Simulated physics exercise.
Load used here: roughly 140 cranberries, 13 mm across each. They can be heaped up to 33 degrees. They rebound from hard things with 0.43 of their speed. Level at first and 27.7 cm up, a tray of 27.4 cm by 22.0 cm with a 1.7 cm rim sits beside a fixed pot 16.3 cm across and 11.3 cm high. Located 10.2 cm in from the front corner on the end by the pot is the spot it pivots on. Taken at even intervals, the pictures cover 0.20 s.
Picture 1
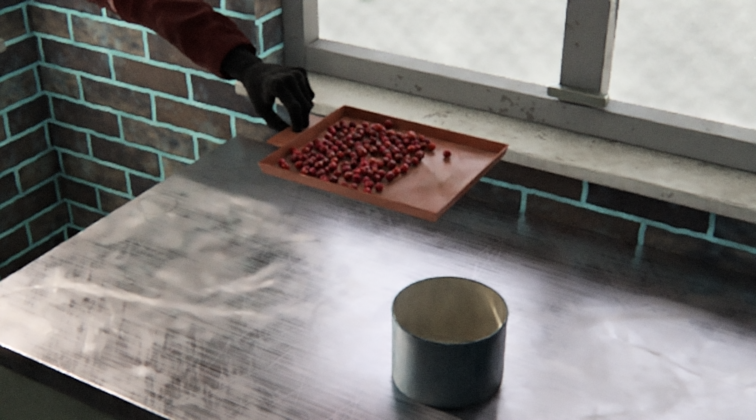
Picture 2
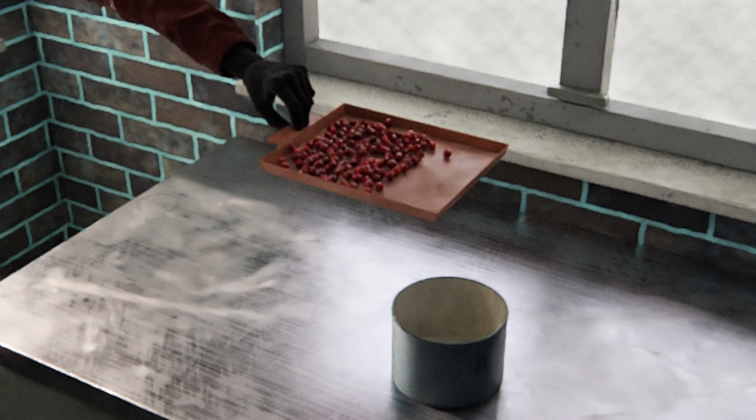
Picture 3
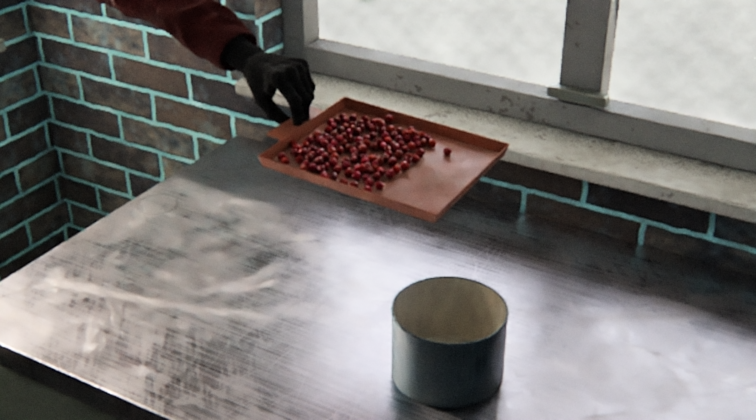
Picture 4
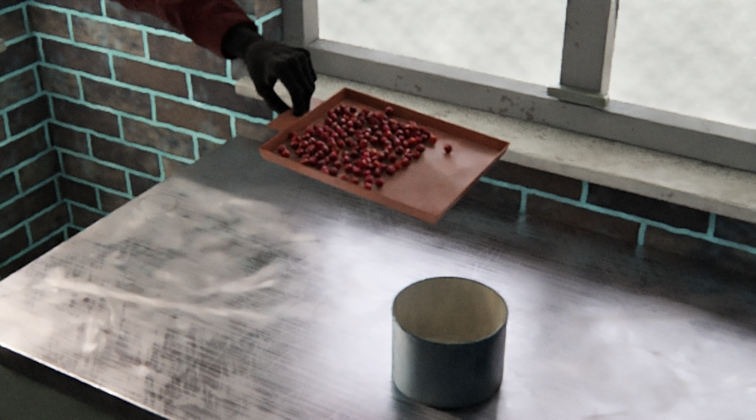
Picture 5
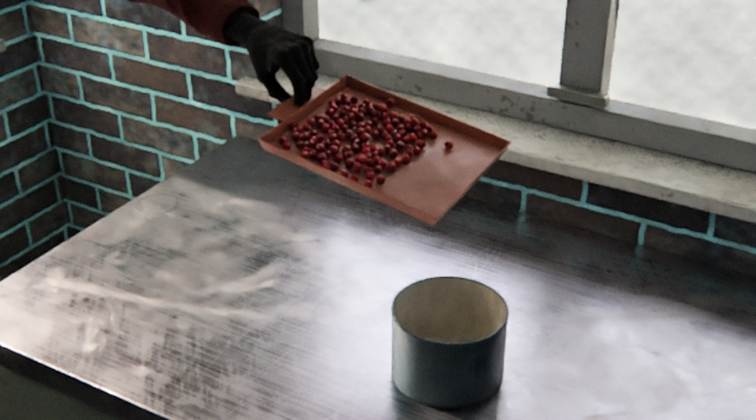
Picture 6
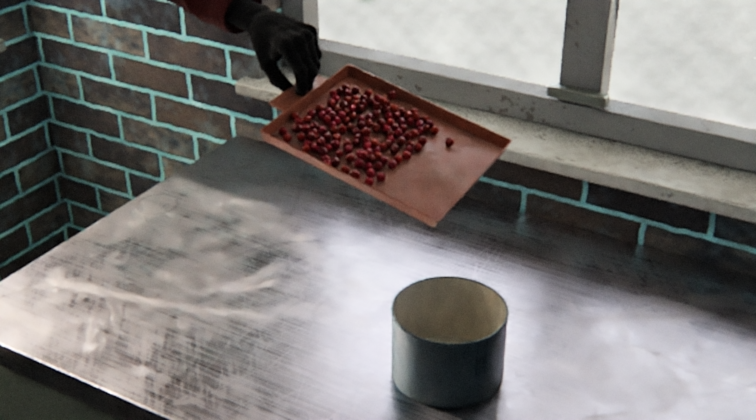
A black-gloved hand on a dark red sleeve reaches in from the upper left over a worn, shiny metal countertop, seen from above at an angle, beside a brick wall and window. It grips a reddish-brown tray strewn with small dark red berries, while a grey, open round pot sits at lower right. The hand gradually raises the tray's left side, slanting it rightward, while the berries stay clustered and the view stays still.
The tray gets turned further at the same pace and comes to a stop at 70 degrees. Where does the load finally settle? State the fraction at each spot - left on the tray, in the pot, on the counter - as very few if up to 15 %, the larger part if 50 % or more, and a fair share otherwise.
Tray: A fair share. Pot: A fair share. Counter: A fair share.
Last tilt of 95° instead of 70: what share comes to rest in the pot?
That would give about 75 per cent.
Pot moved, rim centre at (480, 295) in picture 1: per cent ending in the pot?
With the pot there, close to 25 per cent.
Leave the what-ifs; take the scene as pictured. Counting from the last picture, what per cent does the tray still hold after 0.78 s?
Something like 50 percent, roughly.
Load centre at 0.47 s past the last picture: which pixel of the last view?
Load centre: About (445, 188) px.
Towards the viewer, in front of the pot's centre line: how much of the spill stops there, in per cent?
Near 60 in a hundred.
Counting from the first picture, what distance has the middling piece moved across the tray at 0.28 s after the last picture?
Around 5 centimetres.
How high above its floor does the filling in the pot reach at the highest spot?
Close to 2.0 cm up.
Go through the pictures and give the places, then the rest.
The first picture shows tray tilt 0 degrees, front corners at (263, 162) and (435, 211); middle of the pieces at (362, 155); pot at (450, 308).
The second picture shows tray tilt 1 degrees, front corners at (263, 160) and (435, 211); middle of the pieces at (362, 154).
The third picture shows tray tilt 3 degrees, front corners at (263, 156) and (435, 212); middle of the pieces at (362, 151).
The fourth picture shows tray tilt 6 degrees, front corners at (263, 148) and (436, 214), lowest corner right front; middle of the pieces at (362, 145).
The fifth picture shows tray tilt 10 degrees, front corners at (264, 139) and (436, 215), lowest corner right front; middle of the pieces at (363, 138).
The sixth picture shows tray tilt 14 degrees, front corners at (265, 130) and (436, 217), lowest corner right front; middle of the pieces at (364, 132); pot at (450, 308).
Then, 0.28 s after the last picture, tilt 41 degrees; the tray holds 100 %, the pot 0 %.
Then, 0.47 s after the last picture, tilt 60 degrees; the tray holds 95 %, the pot 0 %.
Then, 0.78 s after the last picture, tilt 70 degrees; the tray holds 50 %, the pot 20 %.
In the end, tray 40 %, pot 35 %, counter 25 %.
